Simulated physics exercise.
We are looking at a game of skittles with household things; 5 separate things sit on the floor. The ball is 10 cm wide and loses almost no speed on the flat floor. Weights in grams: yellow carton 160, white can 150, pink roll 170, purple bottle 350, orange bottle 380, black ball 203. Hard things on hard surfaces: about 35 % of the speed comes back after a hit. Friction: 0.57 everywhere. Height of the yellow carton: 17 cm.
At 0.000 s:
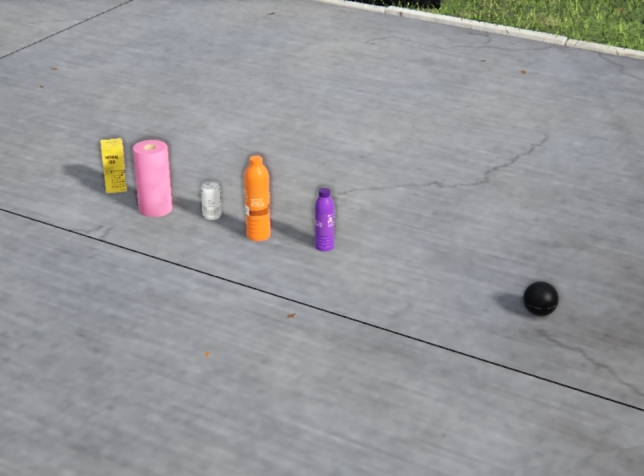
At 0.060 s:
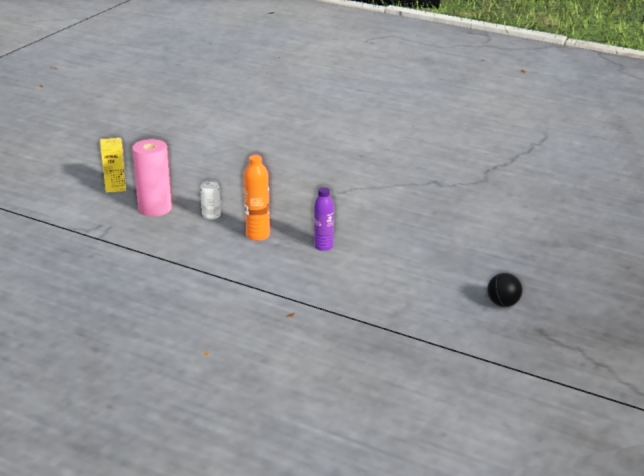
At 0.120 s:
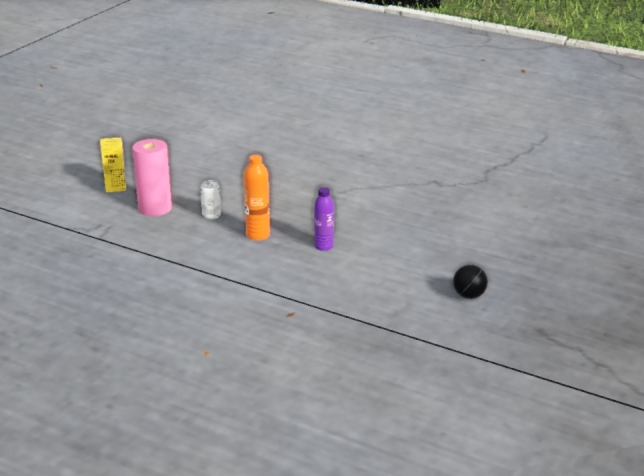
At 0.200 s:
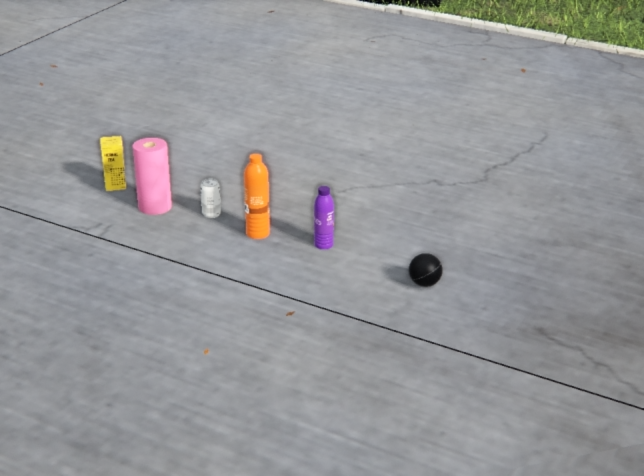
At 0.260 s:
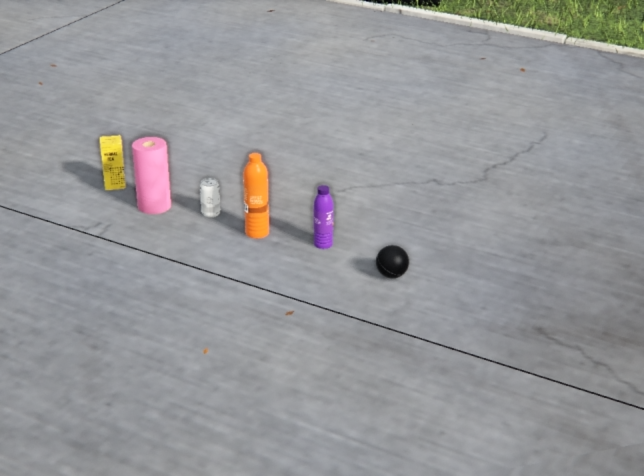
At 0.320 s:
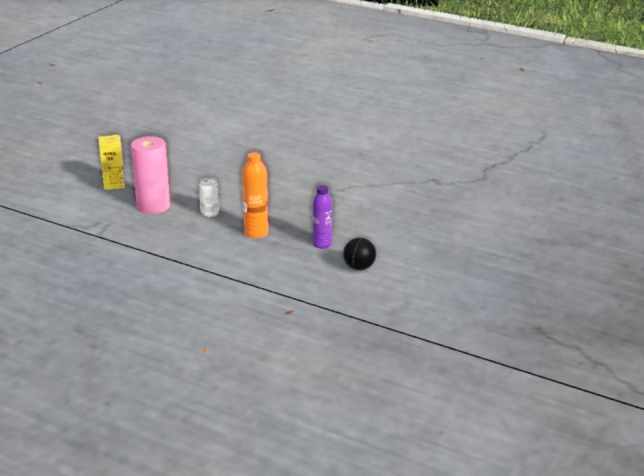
A black ball rolled steadily leftward across the grey concrete, drawing close to the purple bottle at the right end of a row with an orange bottle, white can, pink roll and yellow carton.
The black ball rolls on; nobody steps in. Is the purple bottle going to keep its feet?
The purple bottle keeps standing.
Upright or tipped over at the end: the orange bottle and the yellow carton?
The orange bottle tips over; the yellow carton keeps standing.
After 0.62 s, ball has run 95 cm; black ball near (230, 235); orange bottle 6° off upright.
After 1.02 s, ball has run 131 cm; black ball near (97, 250); orange bottle 33° off upright.
After 1.32 s, ball has run 159 cm; orange bottle on its side.
After 1.72 s, ball has run 197 cm; orange bottle on its side.
In the end (2.0 s), toppled on the floor, orange bottle; the other 4 under 8 cm from the start. At the end, from the last picture's camera, purple bottle near (322, 216).
